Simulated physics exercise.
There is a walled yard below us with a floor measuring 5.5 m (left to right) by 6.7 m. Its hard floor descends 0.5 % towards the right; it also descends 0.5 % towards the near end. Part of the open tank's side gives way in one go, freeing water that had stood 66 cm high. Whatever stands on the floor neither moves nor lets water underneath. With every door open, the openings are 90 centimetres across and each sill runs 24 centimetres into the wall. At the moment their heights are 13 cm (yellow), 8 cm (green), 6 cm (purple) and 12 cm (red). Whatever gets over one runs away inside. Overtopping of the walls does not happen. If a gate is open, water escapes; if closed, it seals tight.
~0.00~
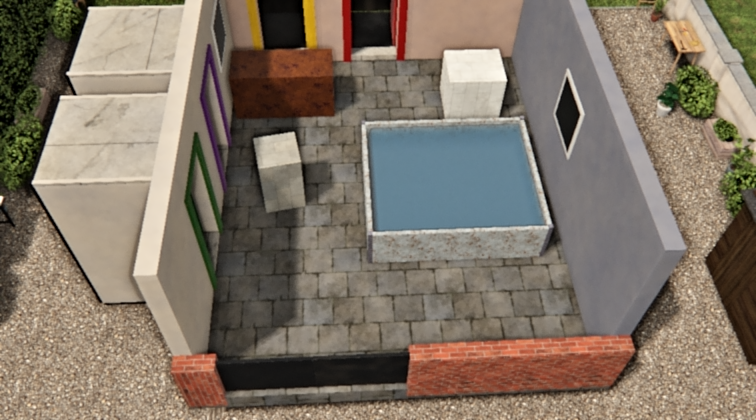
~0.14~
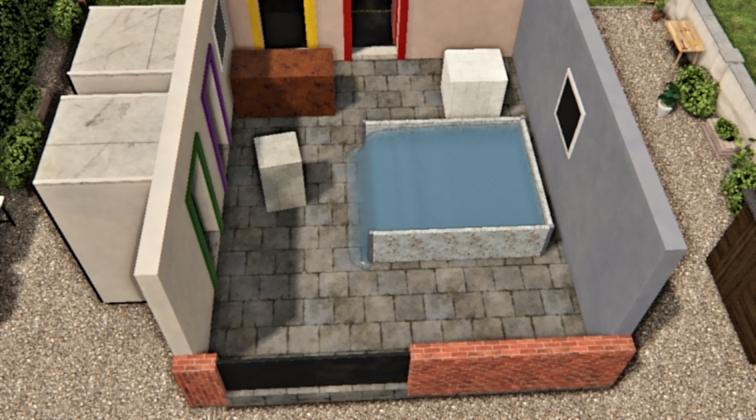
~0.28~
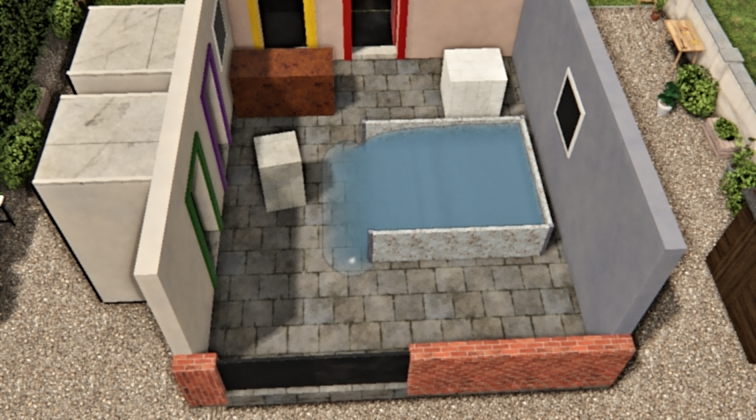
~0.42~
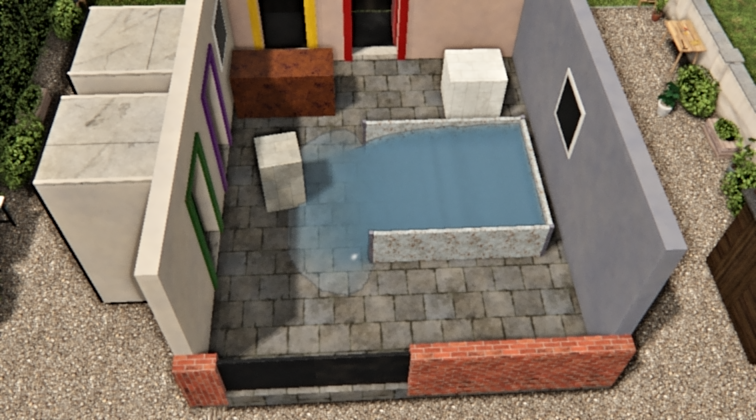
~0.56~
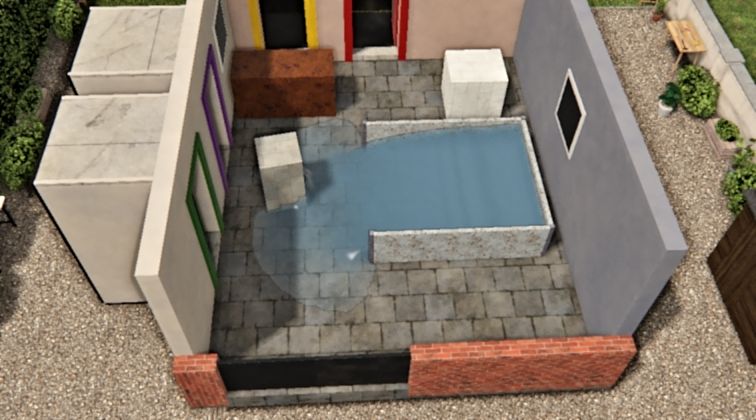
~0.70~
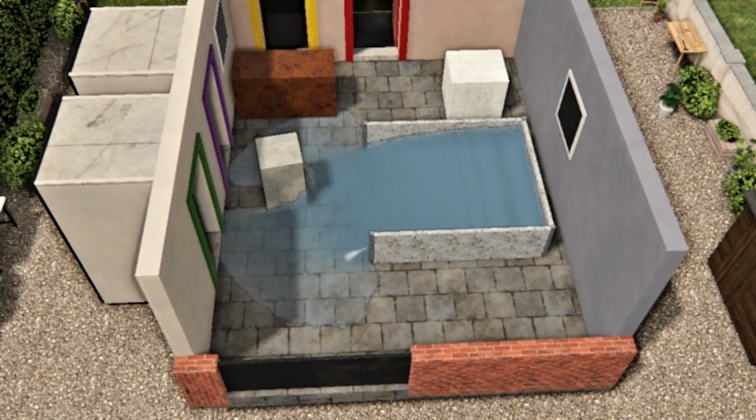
Water pours from the open tank's left side and spreads across the paved yard floor.
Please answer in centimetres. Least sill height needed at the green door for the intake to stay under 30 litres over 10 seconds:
32 cm or so.
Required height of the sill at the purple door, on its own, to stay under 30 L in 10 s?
Purple: 22 cm.
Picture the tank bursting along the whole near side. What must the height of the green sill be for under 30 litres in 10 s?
Some 15 centimetres.
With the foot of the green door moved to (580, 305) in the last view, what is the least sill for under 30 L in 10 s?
18 cm.
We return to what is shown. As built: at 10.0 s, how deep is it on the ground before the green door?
The depth there is around 8.0 cm.
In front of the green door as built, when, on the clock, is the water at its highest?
Around 2.2 seconds.
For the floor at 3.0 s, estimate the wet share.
I'd say near 50 percent is wet.
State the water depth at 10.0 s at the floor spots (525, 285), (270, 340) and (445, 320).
Taking the spots in order: About 16, 8 and 13 centimetres.
After 1.4 s water covers 35 % of the floor, deepest (45 cm) near (312, 196); 24 cm at the green door, 80 litres in over its 8 cm sill.
After 3.0 s water covers 50 % of the floor, deepest (40 cm) near (207, 382); 28 cm at the green door, 380 litres in over its 8 cm sill.
After 10.0 s water covers 95 % of the floor, deepest (18 cm) near (427, 372); 8 cm at the green door, 579 litres in over its 8 cm sill.
At the green door as built, the water arrived by 0.8 s and peaked near 33 cm at 2.2 s.
With a sill of 26.5 cm, 86 litres would have come in within the 10 s; with 35.5 cm, 13 litres. So under 30 litres takes about 32 cm.
